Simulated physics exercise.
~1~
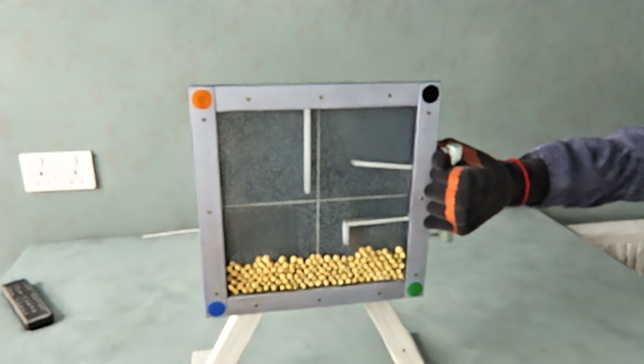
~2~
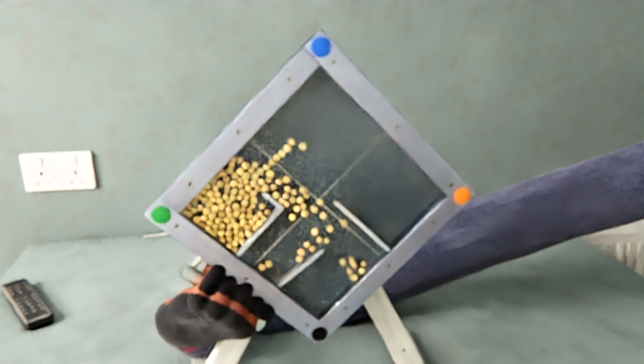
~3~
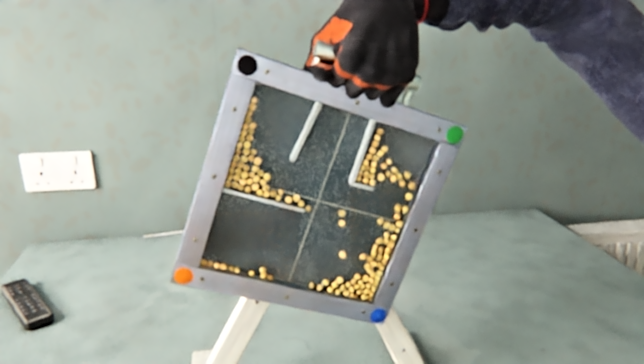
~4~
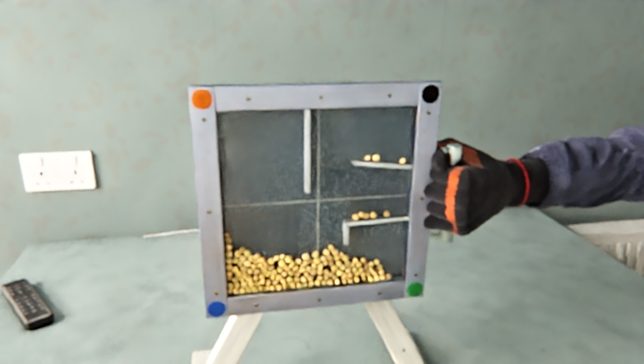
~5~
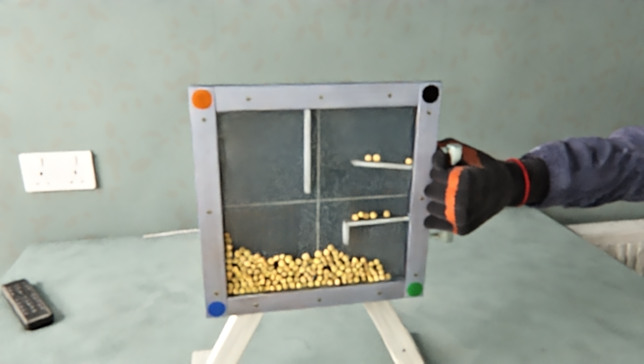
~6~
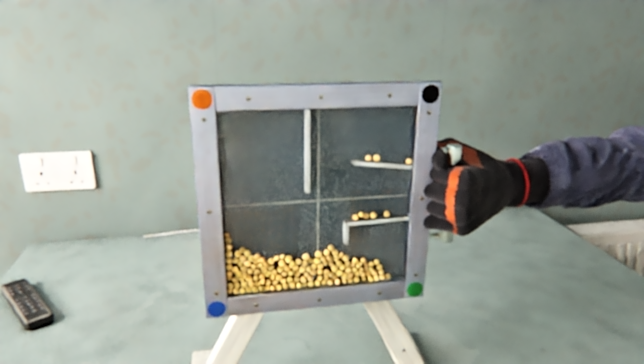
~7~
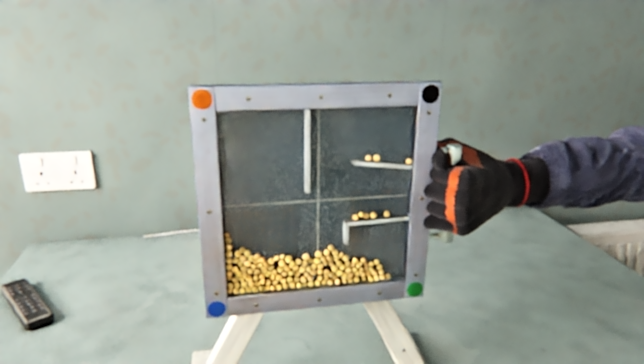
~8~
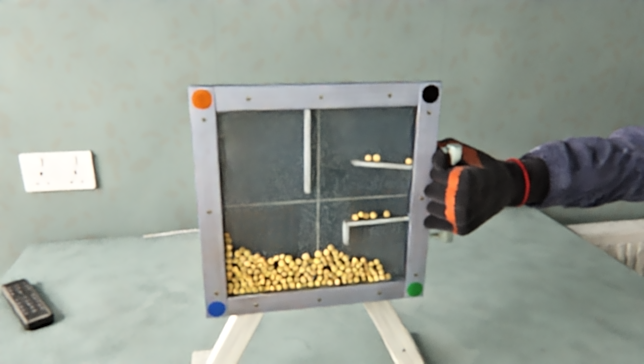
At the start, a gloved hand holds the right side of an upright maze box, with soya beans lying in a layer along the bottom. The hand turns the box clockwise, and the beans bunch up toward the green corner while some spill past the inner walls. The turn carries on the same way, with the hand passing over the top and the beans scattering into separate groups. The box comes back upright, completing one full turn, and stays still. Most beans finish heaped across the blue and green quarters, higher at the left, while a few rest on the two right-hand ledges.
